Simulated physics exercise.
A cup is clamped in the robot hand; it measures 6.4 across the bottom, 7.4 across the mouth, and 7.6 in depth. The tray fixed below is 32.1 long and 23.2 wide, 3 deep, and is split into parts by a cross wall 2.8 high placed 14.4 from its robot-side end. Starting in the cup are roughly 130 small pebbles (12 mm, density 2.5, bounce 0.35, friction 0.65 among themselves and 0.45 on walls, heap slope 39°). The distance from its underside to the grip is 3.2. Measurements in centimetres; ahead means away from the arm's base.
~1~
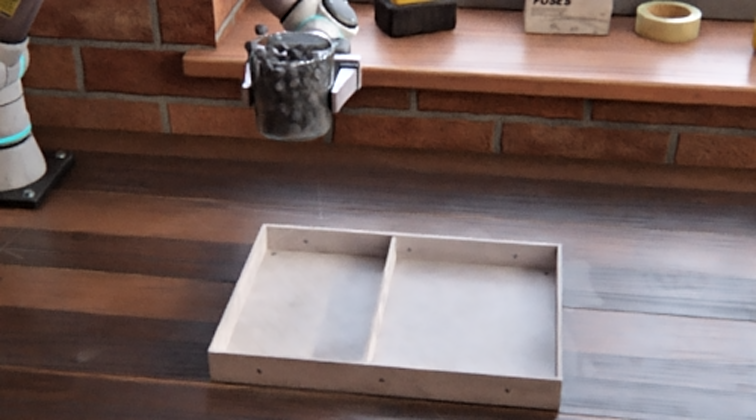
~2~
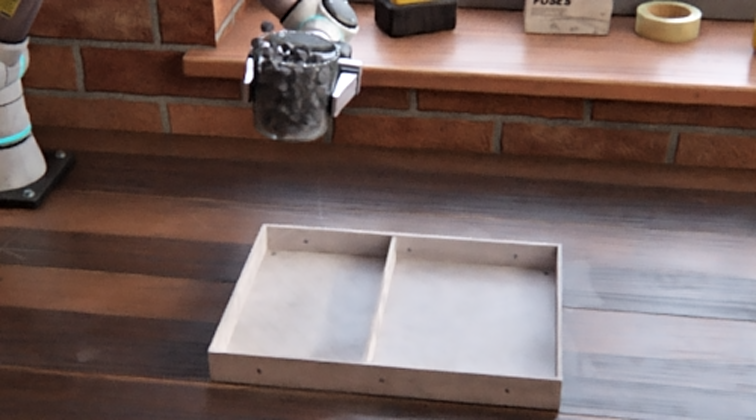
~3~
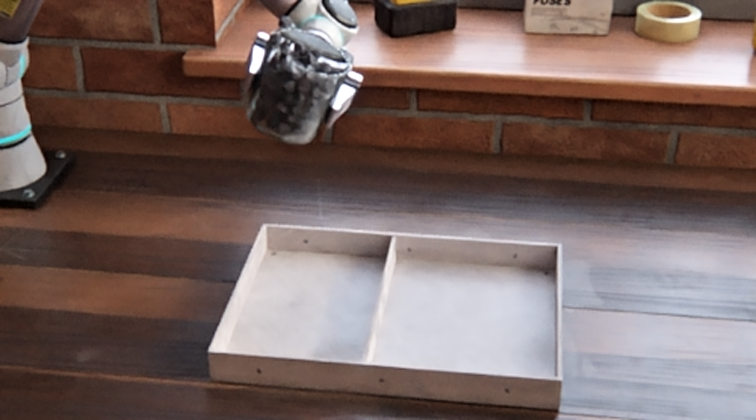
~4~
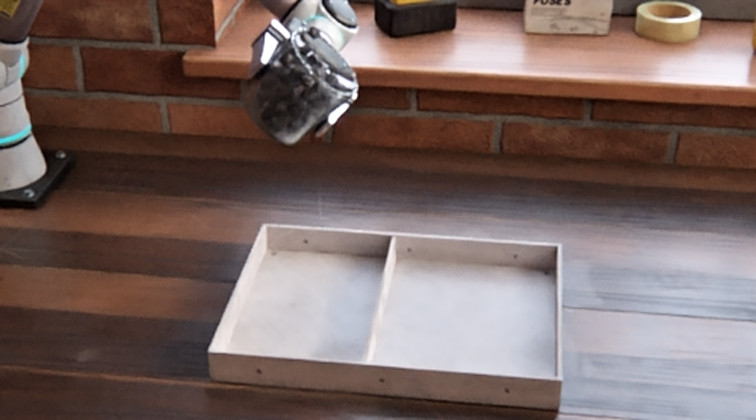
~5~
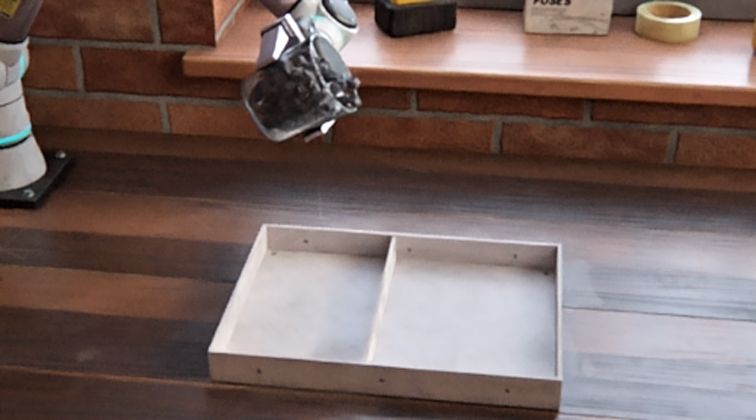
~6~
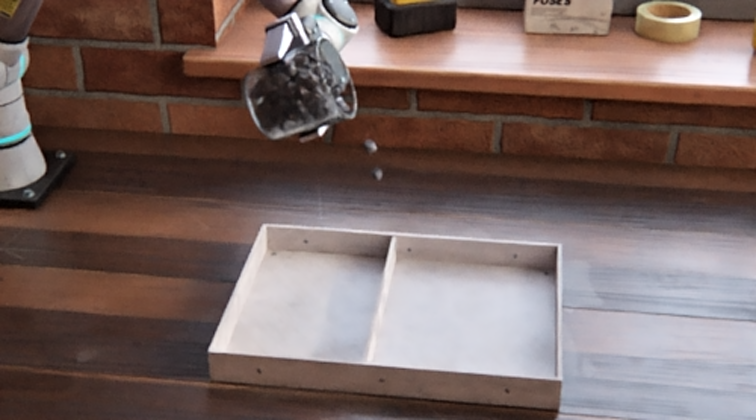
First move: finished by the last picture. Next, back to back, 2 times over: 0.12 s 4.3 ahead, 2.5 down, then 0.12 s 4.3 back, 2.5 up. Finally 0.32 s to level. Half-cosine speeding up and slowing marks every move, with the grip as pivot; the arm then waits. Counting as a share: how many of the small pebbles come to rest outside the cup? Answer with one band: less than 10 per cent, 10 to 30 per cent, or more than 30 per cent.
10 to 30 per cent.
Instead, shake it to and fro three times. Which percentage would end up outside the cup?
Approx. 25 per cent.
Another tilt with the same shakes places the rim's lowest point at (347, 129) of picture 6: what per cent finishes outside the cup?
About 60 percent.
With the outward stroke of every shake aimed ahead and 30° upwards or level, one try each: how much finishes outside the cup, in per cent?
Roughly 75 per cent, then 45 per cent.
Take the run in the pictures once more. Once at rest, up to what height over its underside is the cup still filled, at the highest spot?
I'd say close to 7.5 cm.
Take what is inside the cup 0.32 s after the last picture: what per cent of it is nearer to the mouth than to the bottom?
I'd guess about 45 percent of it.
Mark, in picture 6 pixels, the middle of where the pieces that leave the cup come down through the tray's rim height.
Check roughly (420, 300) in the last picture.
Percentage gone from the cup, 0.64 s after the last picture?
Close to 20 per cent of the load is out at that point.
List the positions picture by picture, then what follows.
The first picture shows cup middle at (292, 89), level; upper third of the load around (288, 67), from x 250 to 325, top at y 30; 134 in the cup.
The second picture shows cup middle at (293, 89), tilted 6° forward; upper third of the load around (291, 67), from x 255 to 330, top at y 25.
The third picture shows cup middle at (295, 89), tilted 22° forward; upper third of the load around (291, 67), from x 260 to 335, top at y 25.
The fourth picture shows cup middle at (297, 91), tilted 43° forward; upper third of the load around (300, 70), from x 260 to 340, top at y 35.
The fifth picture shows cup middle at (298, 92), tilted 59° forward; upper third of the load around (302, 74), from x 260 to 355, top at y 55.
The sixth picture shows cup middle at (298, 92), tilted 65° forward; upper third of the load around (302, 74), from x 260 to 375, top at y 55; 132 in the cup, 2 in flight or on a rim.
Then, 0.32 s after the last picture, tilted 65° forward, highest piece 26 above the table; 115 in the cup, 5 in the far-side part, 14 in flight or on a rim.
Then, 0.64 s after the last picture, tilted 33° forward, highest piece 27 above the table; 104 in the cup, 23 in the far-side part, 6 in the robot-side part, 1 in flight or on a rim.
Then, 1.00 s after the last picture, level, highest piece 29 above the table; 104 in the cup, 24 in the far-side part, 6 in the robot-side part.
Then, 2.05 s after the last picture, level, highest piece 29 above the table; 104 in the cup, 24 in the far-side part, 6 in the robot-side part.
Final count, 104 in the cup, 24 in the far-side part, 6 in the robot-side part. That is 22 % outside the cup.
